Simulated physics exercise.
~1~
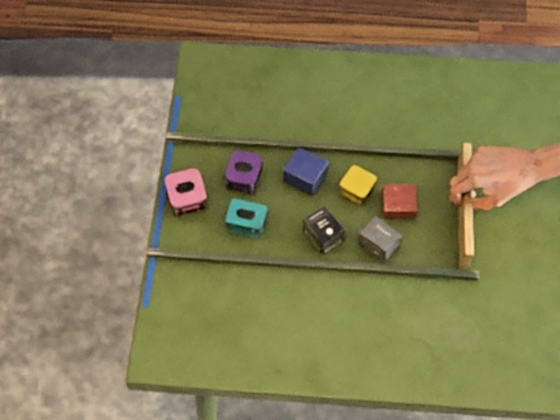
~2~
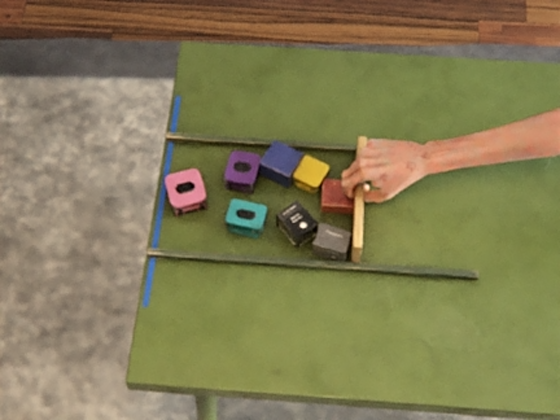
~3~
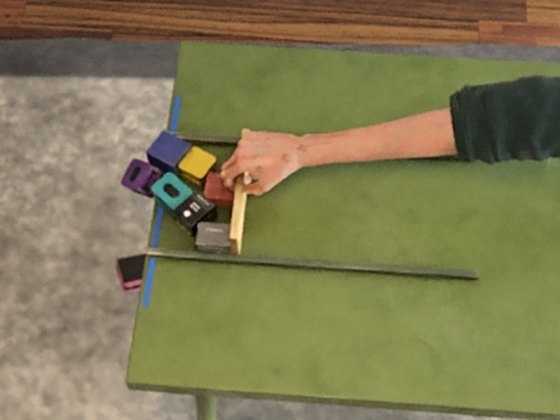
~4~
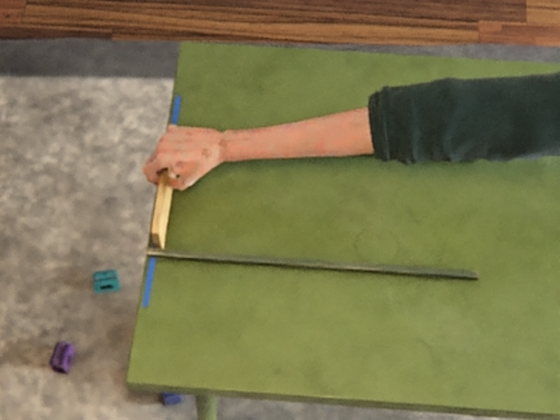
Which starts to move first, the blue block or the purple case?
The blue block starts to move first, shifting left as the board pushes the pieces together. The purple case is still in its place then and only moves later.
